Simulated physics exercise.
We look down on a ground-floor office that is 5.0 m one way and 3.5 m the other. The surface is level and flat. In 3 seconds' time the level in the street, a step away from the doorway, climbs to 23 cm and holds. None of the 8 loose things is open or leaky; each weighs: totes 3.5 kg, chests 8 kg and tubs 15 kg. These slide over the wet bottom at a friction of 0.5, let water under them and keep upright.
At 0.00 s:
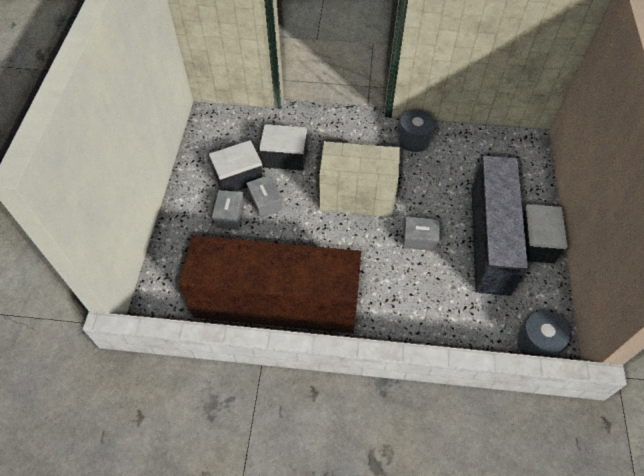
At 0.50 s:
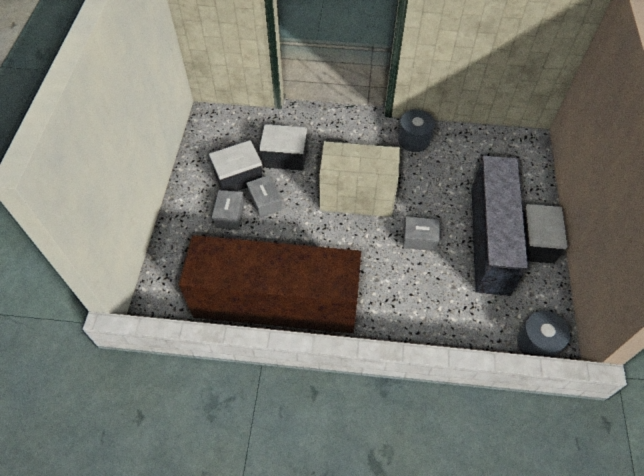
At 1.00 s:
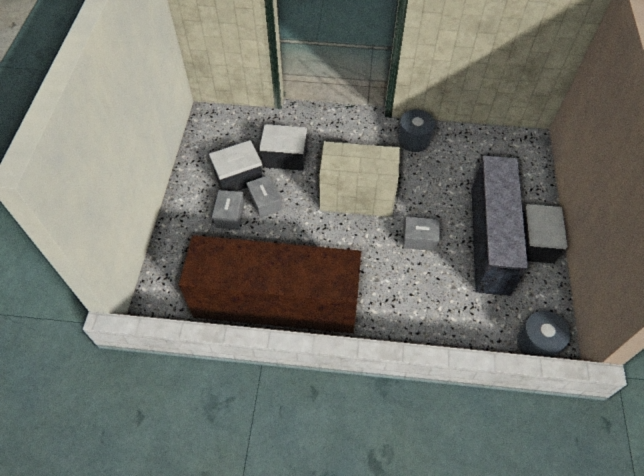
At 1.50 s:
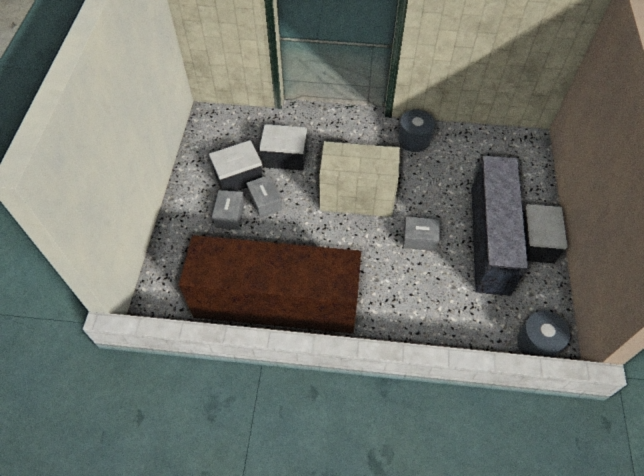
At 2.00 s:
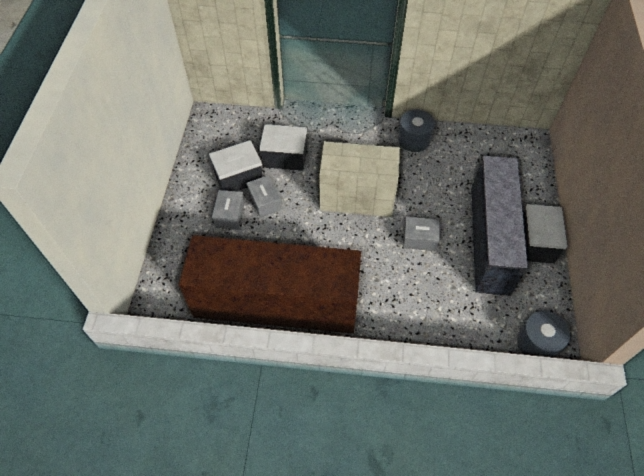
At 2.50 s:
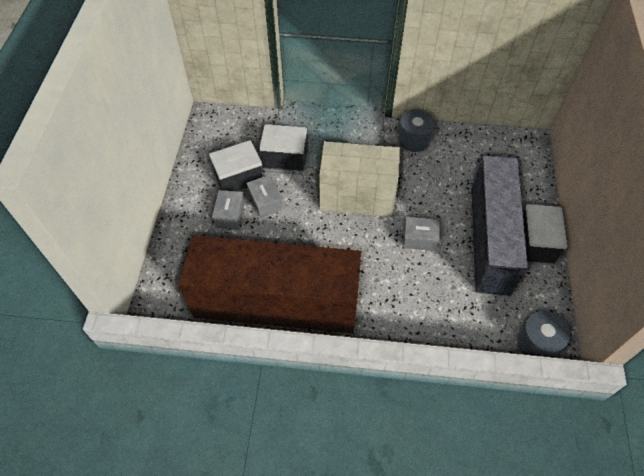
A small walled office with a speckled floor, seen from above, holds scattered boxes, a long rust-brown block and two dark round tubs. Blue-green water covers the dry grey paving outside, then creeps through the doorway at the back onto the floor's edge, while the objects stay still.
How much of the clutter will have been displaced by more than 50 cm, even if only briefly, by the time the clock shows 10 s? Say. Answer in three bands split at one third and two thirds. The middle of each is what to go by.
One third to two thirds.
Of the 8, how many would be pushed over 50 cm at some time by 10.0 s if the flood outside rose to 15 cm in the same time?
Then 4.
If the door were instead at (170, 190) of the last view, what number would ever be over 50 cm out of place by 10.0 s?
That gives 6 of them.
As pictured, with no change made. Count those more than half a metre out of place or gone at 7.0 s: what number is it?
Answer: 4.
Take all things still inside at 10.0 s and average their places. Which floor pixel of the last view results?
At about (347, 263).
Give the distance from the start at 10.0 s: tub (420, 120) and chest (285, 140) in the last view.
Shifts: 5 cm / 150 cm.
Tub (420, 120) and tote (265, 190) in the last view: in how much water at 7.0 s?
Depth approx. 4 cm / 14 cm.
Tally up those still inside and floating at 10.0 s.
Of them, 7.
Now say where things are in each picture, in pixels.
The first picture shows a tote at (227, 204), on the bottom; a chest at (284, 138) rests on the ground; 0.0 m2 under water; 0 of 8 have shifted.
The second picture shows a tote at (227, 204) rests on the ground; a chest at (284, 138) rests on the ground; water covers 0.0 m2; 0 of 8 have shifted.
The third picture shows a tote at (227, 204), on the bottom; a chest at (284, 138) rests on the ground; water covers 0.0 m2; 0 of 8 have shifted.
The fourth picture shows a tote at (227, 204) rests on the ground; a chest at (284, 138), on the bottom; 0.0 m2 under water; 0 of 8 have shifted.
The fifth picture shows a tote at (227, 204) rests on the ground; a chest at (284, 138), on the bottom; water covers 0.3 m2; 0 of 8 have shifted.
The sixth picture shows a tote at (227, 204) rests on the ground; a chest at (284, 138) rests on the ground; 1.1 m2 under water; 0 of 8 have shifted.
After 3.5 s 0 of 8 are over 50 cm from their spots; 0 afloat.
After 4.5 s 3 of 8 are over 50 cm from their spots; 2 afloat.
After 7.0 s 4 of 8 are over 50 cm from their spots; 5 afloat.
After 10.0 s 5 of 8 are over 50 cm from their spots, and 5 have been at some point; 7 afloat.
